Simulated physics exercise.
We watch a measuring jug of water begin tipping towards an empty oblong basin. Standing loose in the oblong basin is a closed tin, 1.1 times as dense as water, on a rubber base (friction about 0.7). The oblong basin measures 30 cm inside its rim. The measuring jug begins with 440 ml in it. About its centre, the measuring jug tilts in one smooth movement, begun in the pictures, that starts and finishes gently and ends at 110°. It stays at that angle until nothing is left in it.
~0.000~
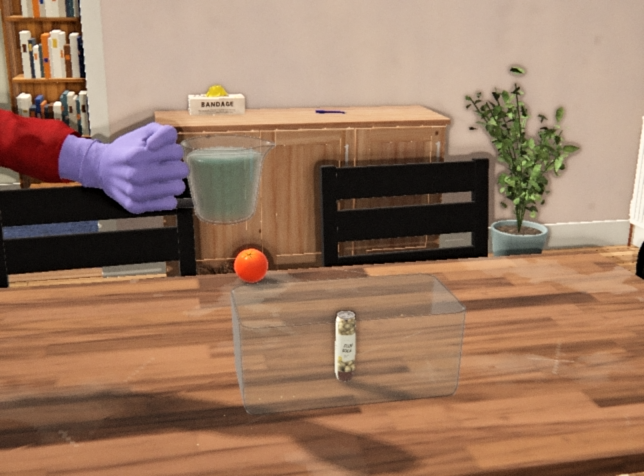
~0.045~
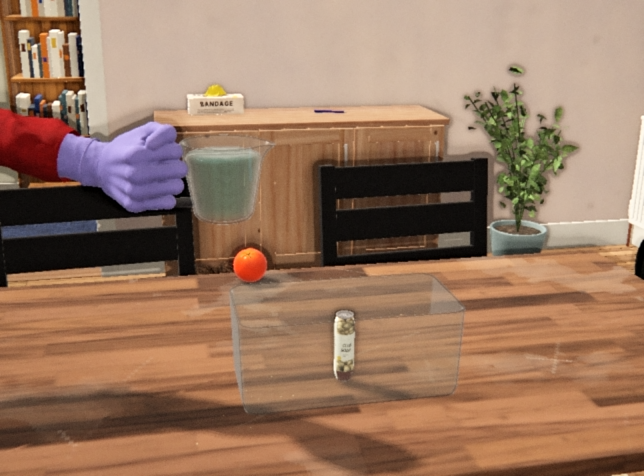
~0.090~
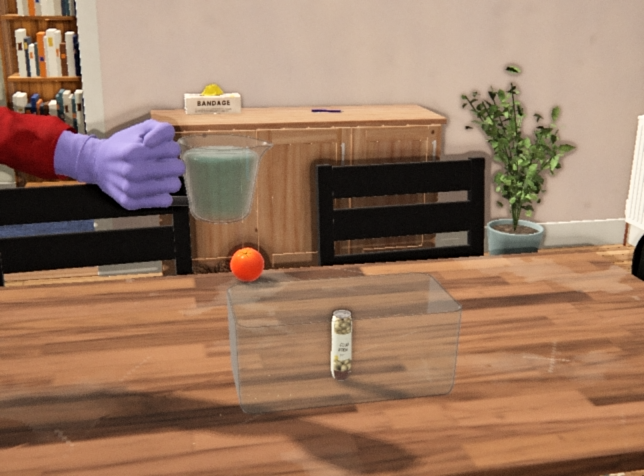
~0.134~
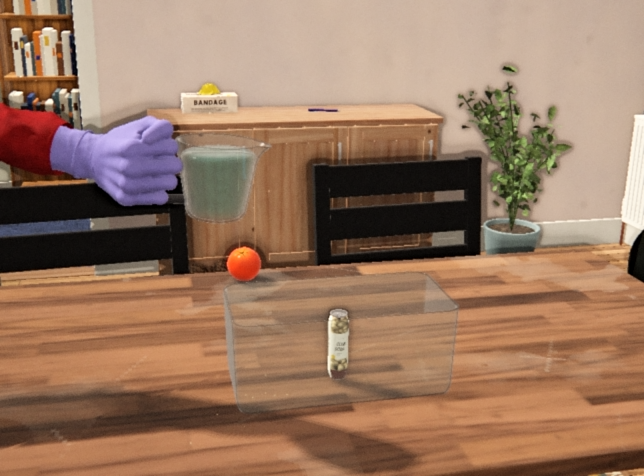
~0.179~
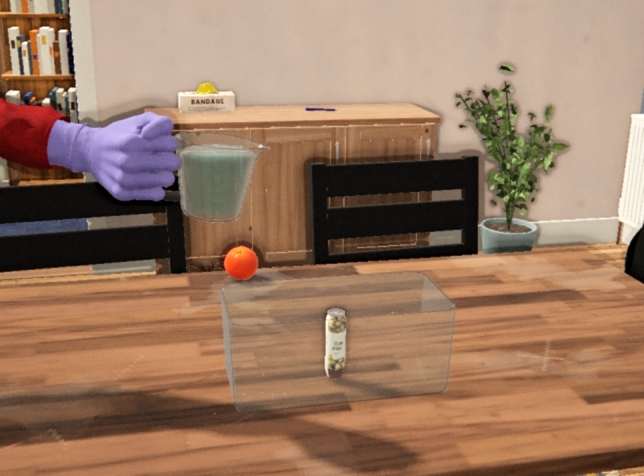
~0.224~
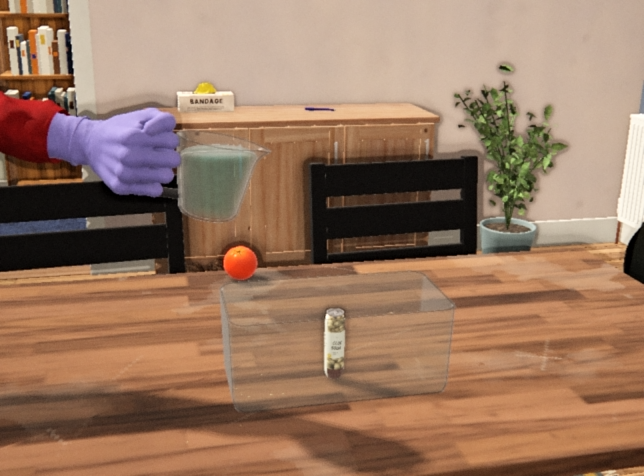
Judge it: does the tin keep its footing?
No, it tips over.
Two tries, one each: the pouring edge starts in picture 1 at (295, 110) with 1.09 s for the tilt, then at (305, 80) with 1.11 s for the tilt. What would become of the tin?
Trial 1 - tin tips; trial 2 - tin stays standing.
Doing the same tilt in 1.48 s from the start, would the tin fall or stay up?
The tin topples.
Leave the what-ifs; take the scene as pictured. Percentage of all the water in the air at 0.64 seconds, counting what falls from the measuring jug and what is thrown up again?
Roughly 26 percent.
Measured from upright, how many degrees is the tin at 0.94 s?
Near 80° from upright.
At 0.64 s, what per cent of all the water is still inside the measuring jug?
Around 68 percent.
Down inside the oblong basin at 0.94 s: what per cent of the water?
About 70 %.
After 0.64 s the tilt is 68° and 67 per cent is still to pour; the tin stands where it began.
After 0.94 s the tilt is 104° and 10 per cent is still to pour; the tin lies on its side.
After 1.26 s the tilt is 110° and 0 per cent is still to pour; the tin lies on its side.
After 1.61 s the tilt is 110° and 0 per cent is still to pour; the tin lies on its side.
In the end the tin lies on its side.
